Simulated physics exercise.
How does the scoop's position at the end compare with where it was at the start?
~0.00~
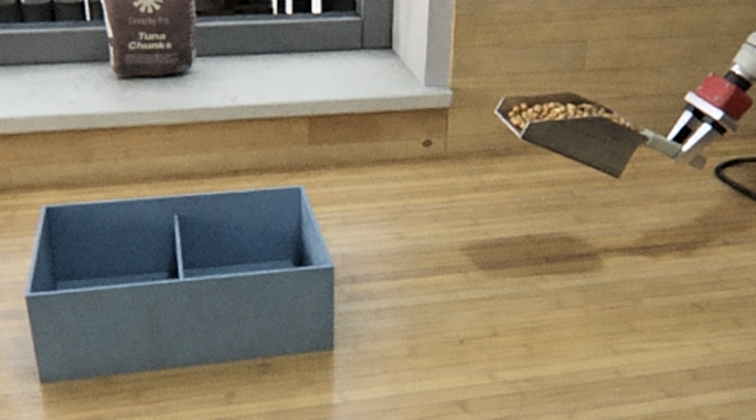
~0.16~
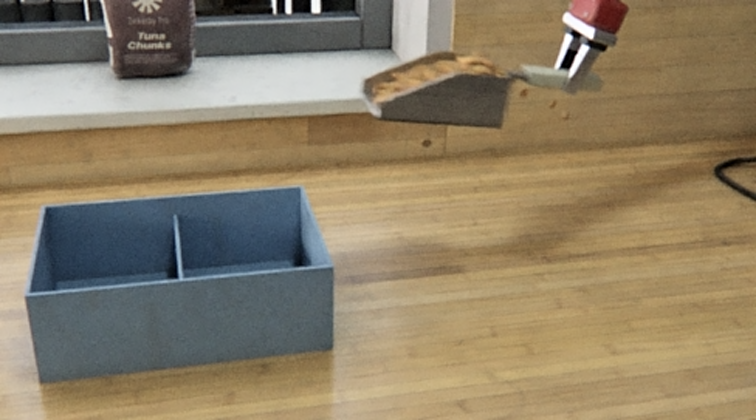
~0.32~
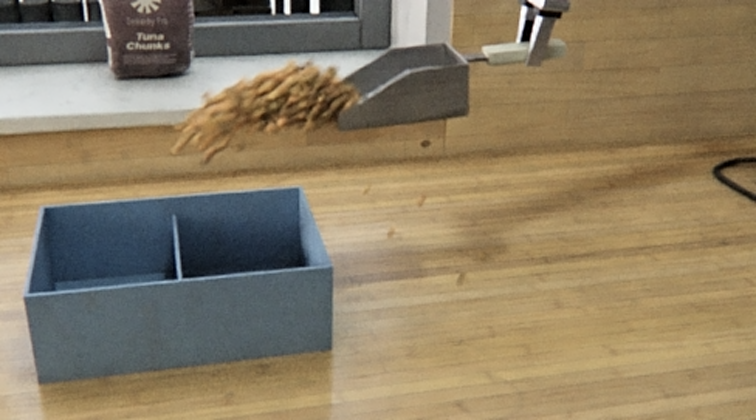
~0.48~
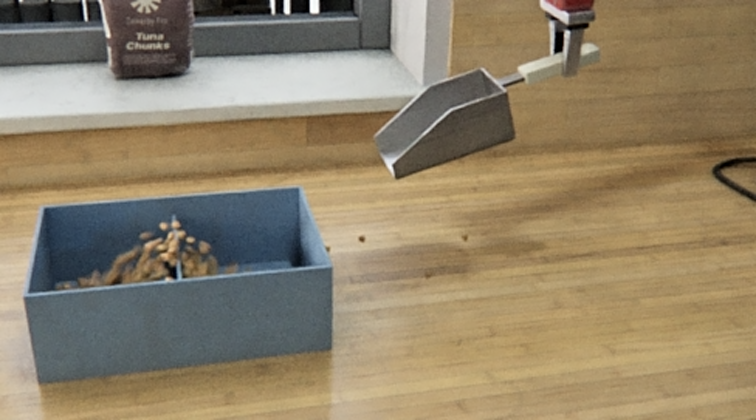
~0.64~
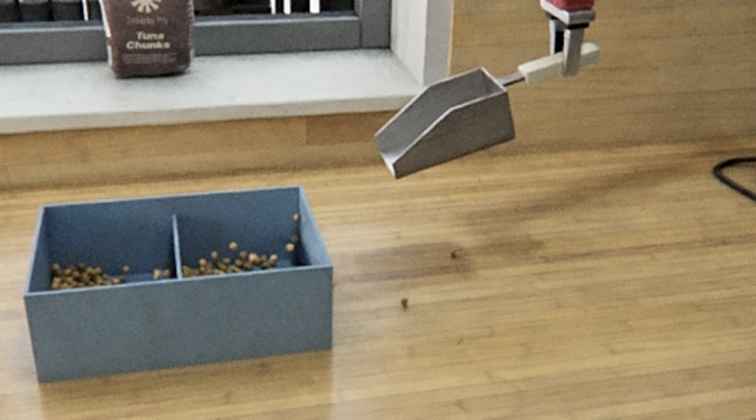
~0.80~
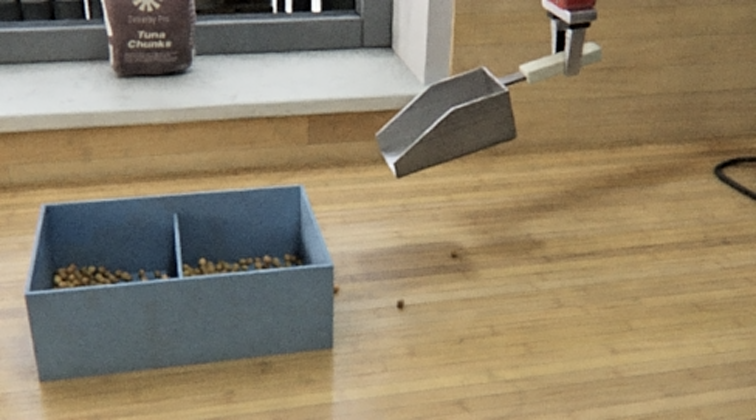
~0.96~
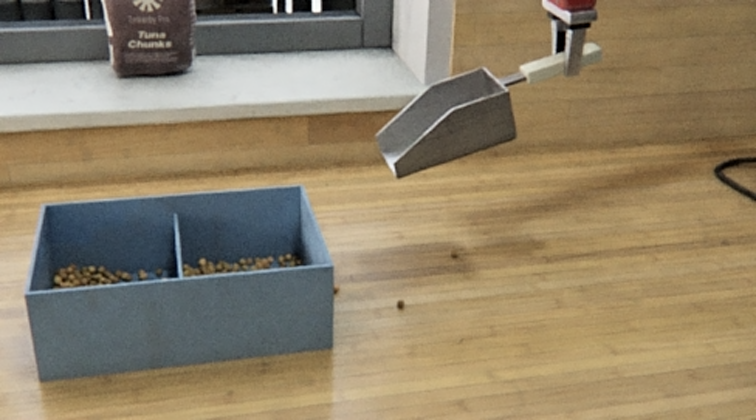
At the end the scoop is further left and slightly higher in view than at the start, hanging nearer to the blue box.
